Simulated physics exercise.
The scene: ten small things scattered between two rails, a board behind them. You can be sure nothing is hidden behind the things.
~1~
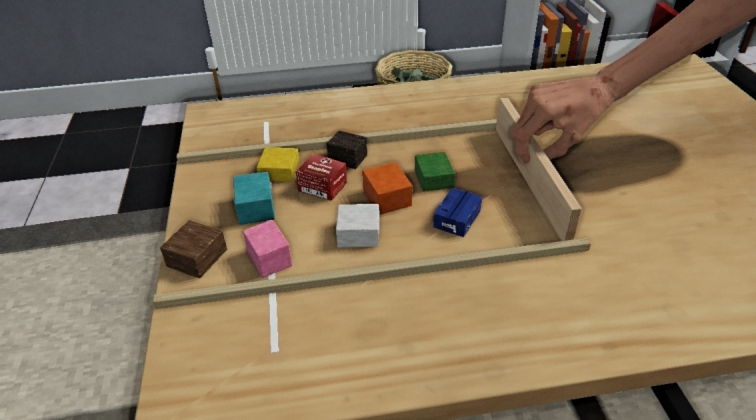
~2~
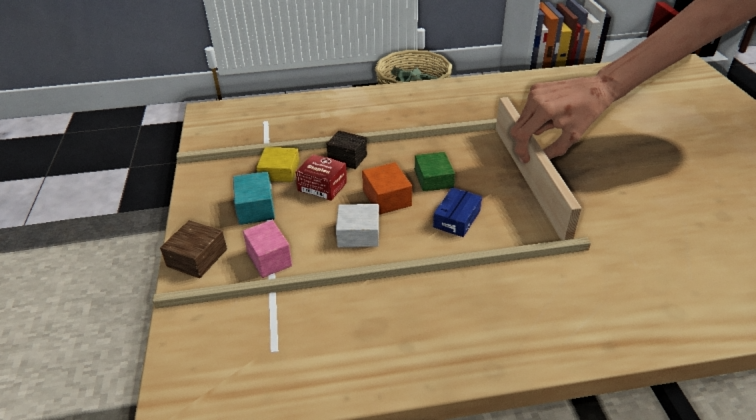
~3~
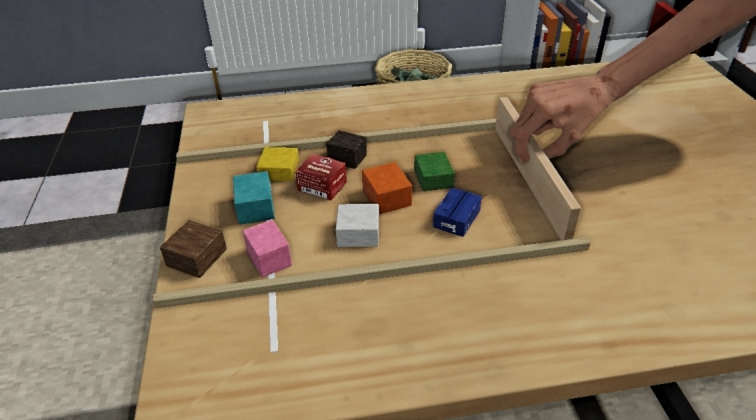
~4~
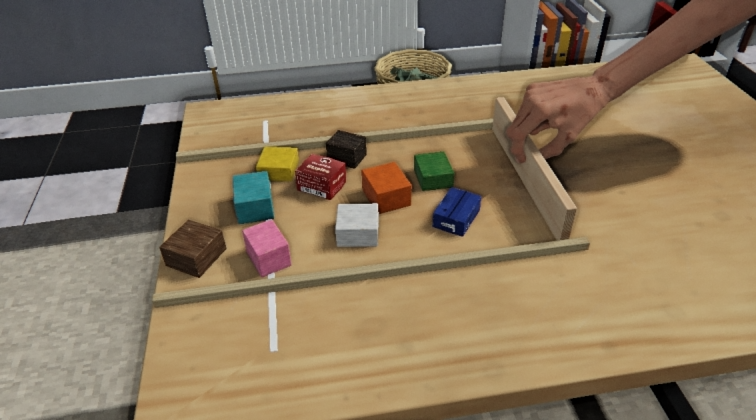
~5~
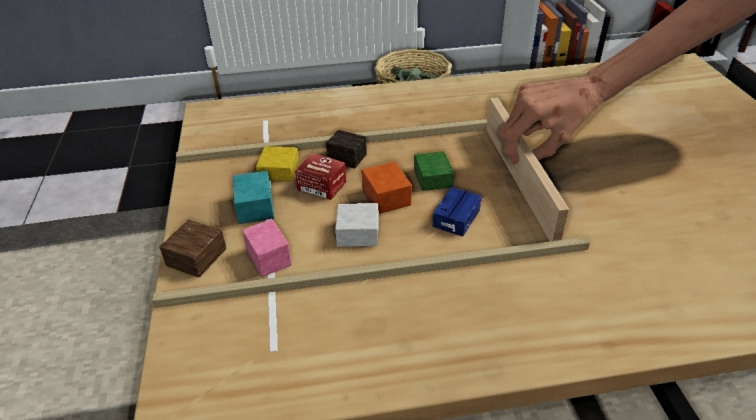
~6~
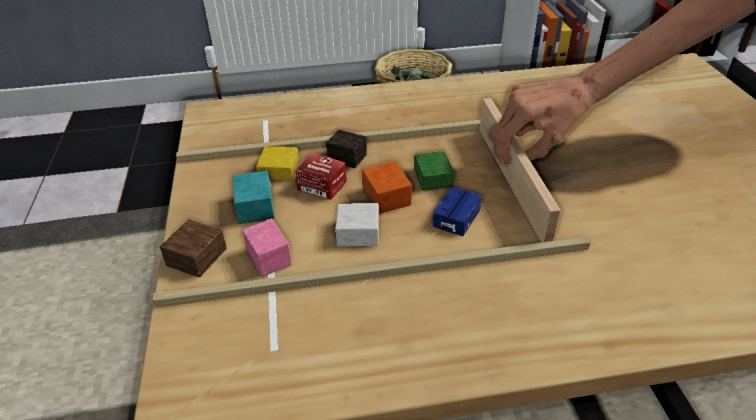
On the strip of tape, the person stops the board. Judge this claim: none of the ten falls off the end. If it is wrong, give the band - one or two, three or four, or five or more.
Most likely the sweep will knock off one or two.
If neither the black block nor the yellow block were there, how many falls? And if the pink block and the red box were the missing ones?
1 in the first case, 0 in the second.
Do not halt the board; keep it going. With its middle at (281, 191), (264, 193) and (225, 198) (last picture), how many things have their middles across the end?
Counts by place: 1 / 1 / 3.
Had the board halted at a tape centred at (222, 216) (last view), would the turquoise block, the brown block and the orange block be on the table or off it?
Going in order, the turquoise block goes off the edge, then the brown block goes off the edge, then the orange block keeps its spot.
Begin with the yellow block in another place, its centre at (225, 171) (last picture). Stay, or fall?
From that start, the object then is safe.
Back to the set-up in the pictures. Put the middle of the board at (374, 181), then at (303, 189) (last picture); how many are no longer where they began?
I get 6 at the one place and 10 at the other.
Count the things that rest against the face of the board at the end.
3 end up touching it.
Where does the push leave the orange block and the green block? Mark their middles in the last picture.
Answer: First (228, 218), after that (251, 191).
Soon after, none off yet; brown block at rest near (194, 248); turquoise block at rest near (253, 197); pink block at rest near (267, 247).
After that, none off yet; brown block displaced a little near (176, 247); turquoise block displaced about its own width near (216, 202); pink block displaced about its own width near (213, 258).
In the end, the number that fall off is one or two; gone, brown block.
